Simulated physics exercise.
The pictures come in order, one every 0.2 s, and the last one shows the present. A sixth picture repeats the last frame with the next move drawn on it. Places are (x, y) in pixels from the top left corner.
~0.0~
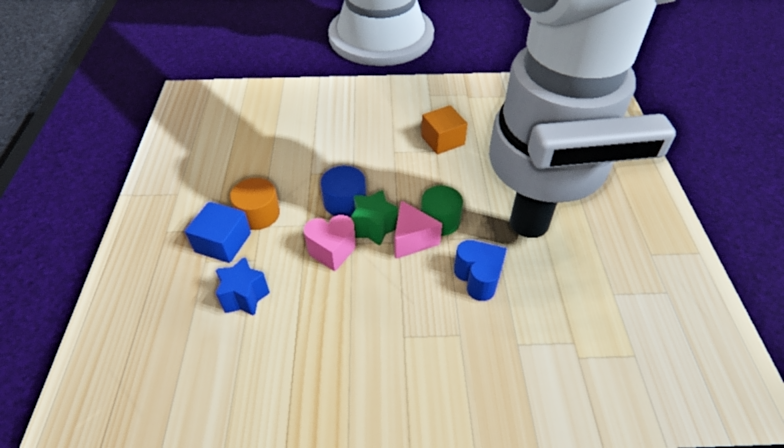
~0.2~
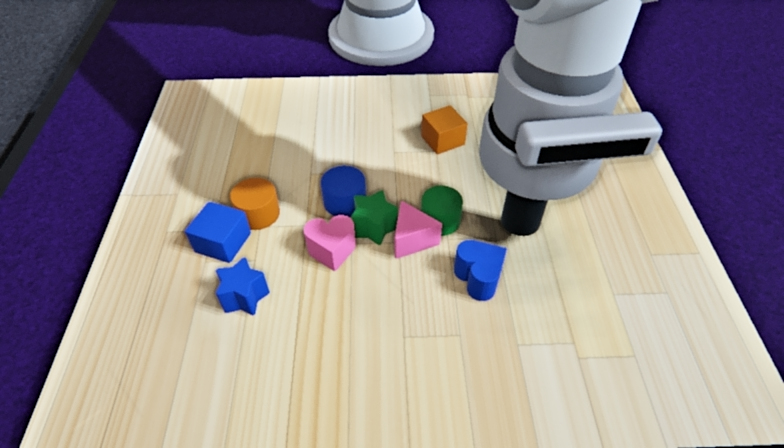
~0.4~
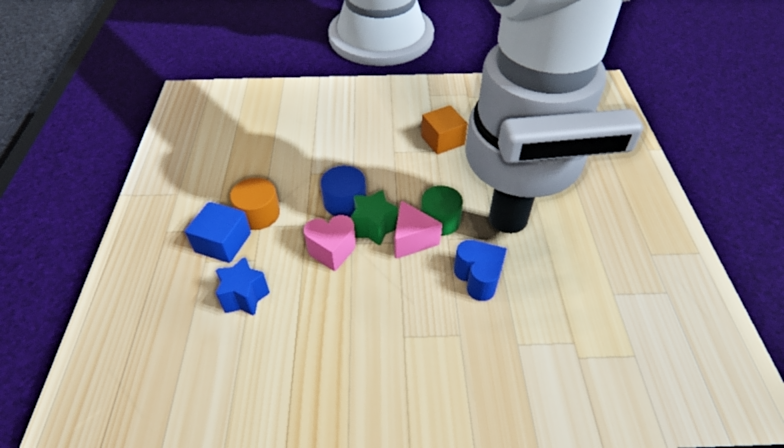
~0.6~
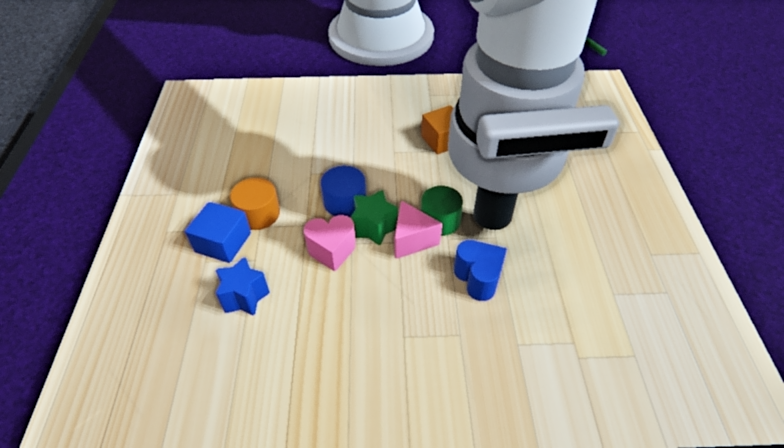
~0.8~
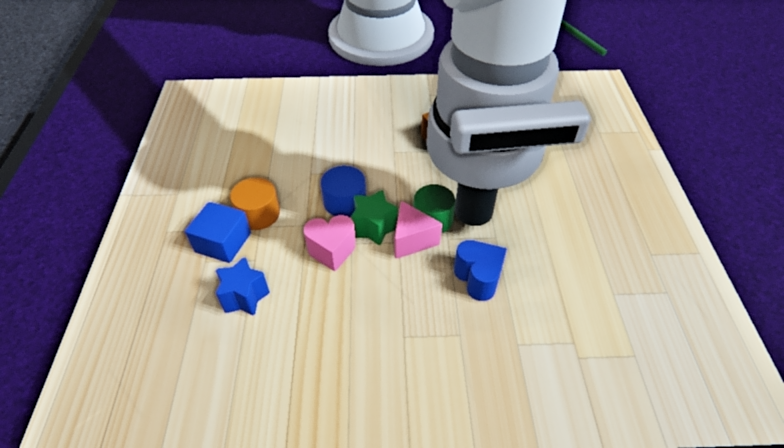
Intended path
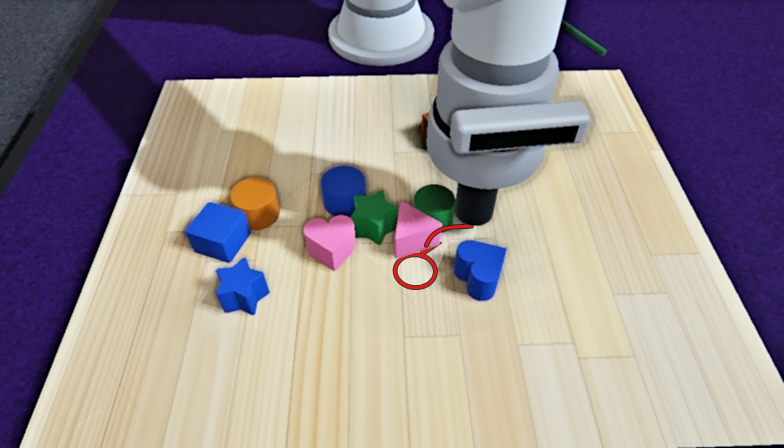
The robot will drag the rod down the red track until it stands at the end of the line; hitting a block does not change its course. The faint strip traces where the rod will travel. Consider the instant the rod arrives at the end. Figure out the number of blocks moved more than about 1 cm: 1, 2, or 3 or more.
That push would leave two blocks displaced by more than about 1 cm.
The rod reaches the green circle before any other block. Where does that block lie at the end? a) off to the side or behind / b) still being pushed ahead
Option a.
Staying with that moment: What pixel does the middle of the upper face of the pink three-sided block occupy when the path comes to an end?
When the path ends, it will be at (379, 247).
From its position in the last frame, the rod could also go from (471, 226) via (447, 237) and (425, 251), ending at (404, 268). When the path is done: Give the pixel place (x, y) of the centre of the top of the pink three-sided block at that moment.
Expect it around (368, 242).
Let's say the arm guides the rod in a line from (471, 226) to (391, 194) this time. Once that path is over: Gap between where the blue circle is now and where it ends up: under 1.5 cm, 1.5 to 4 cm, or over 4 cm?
The answer is 1.5 to 4 cm.
The line goes from (471, 226) via (442, 229) and (425, 247), ending at (415, 271).
What follows on the original path. Halfway along, rod at (432, 223); green star-shaped block at (370, 208); pink three-sided block at (402, 229), turned 15° clockwise; green circle at (406, 192).
At the end, rod at (416, 257); green star-shaped block at (370, 208); pink three-sided block at (379, 247), turned 65° clockwise; green circle at (406, 192); blue heart block unmoved.
